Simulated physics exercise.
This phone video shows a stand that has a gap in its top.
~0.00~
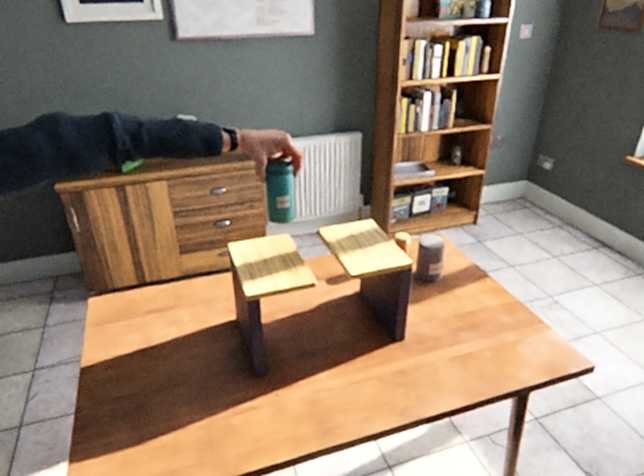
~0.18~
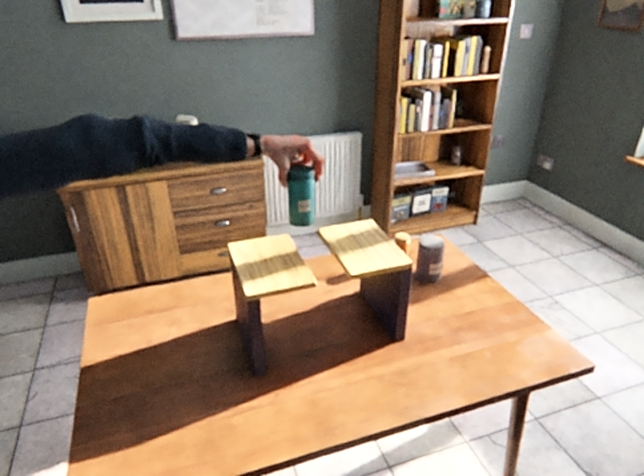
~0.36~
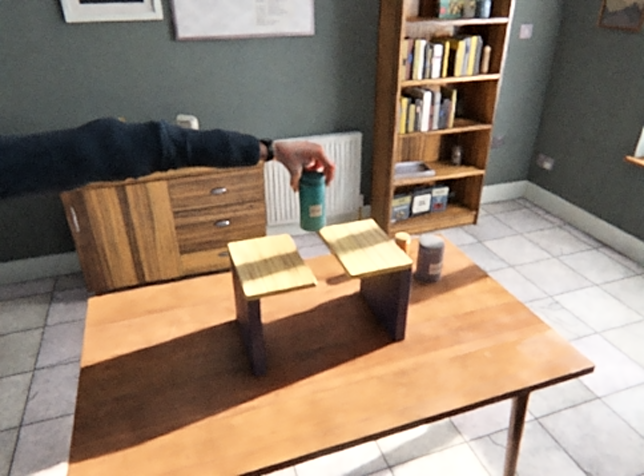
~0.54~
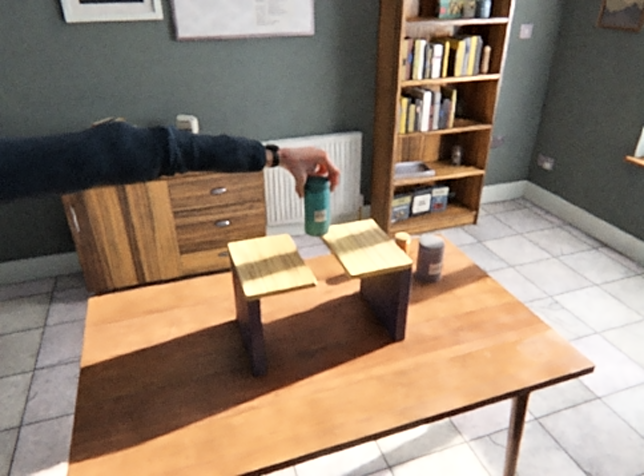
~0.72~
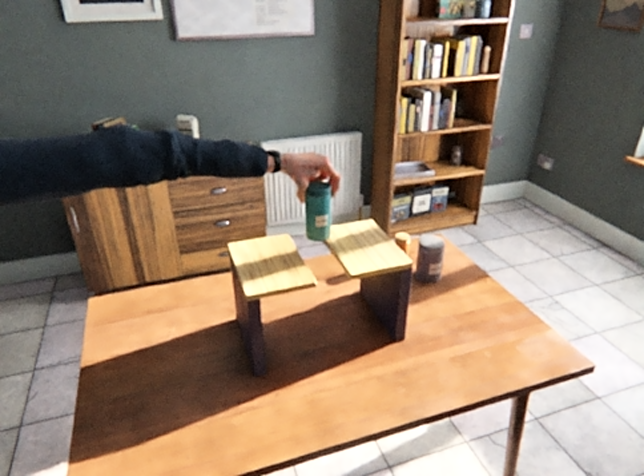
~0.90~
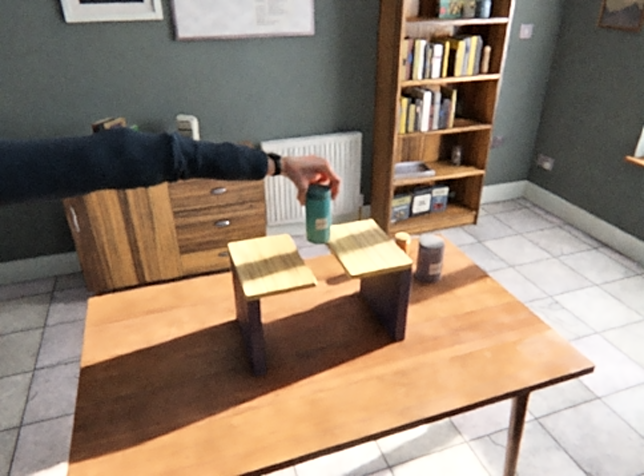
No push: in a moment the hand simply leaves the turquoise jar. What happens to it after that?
It lands below.
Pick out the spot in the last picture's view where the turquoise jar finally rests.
Roughly (319, 309).
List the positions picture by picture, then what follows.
In the first picture, on its way; turquoise jar (280, 192); grey jar (430, 259).
In the second picture, on its way; turquoise jar (301, 196); grey jar (430, 259).
In the third picture, on its way; turquoise jar (312, 201); grey jar (430, 259).
In the fourth picture, on its way; turquoise jar (317, 206); grey jar (430, 259).
In the fifth picture, on its way; turquoise jar (318, 211); grey jar (430, 259).
In the sixth picture, poised above the slot; turquoise jar (318, 214); grey jar (430, 259).
Around 1.10 s, turquoise jar displaced about its own width near (318, 233).
Around 1.20 s, turquoise jar displaced well along near (319, 283).
Around 1.30 s, turquoise jar displaced well along near (319, 306).
Finally (1.9 s), moved from the start, turquoise jar; the other 2 still in place. Final places as the last picture's camera would see them, turquoise jar near (319, 309). The jar drops through.
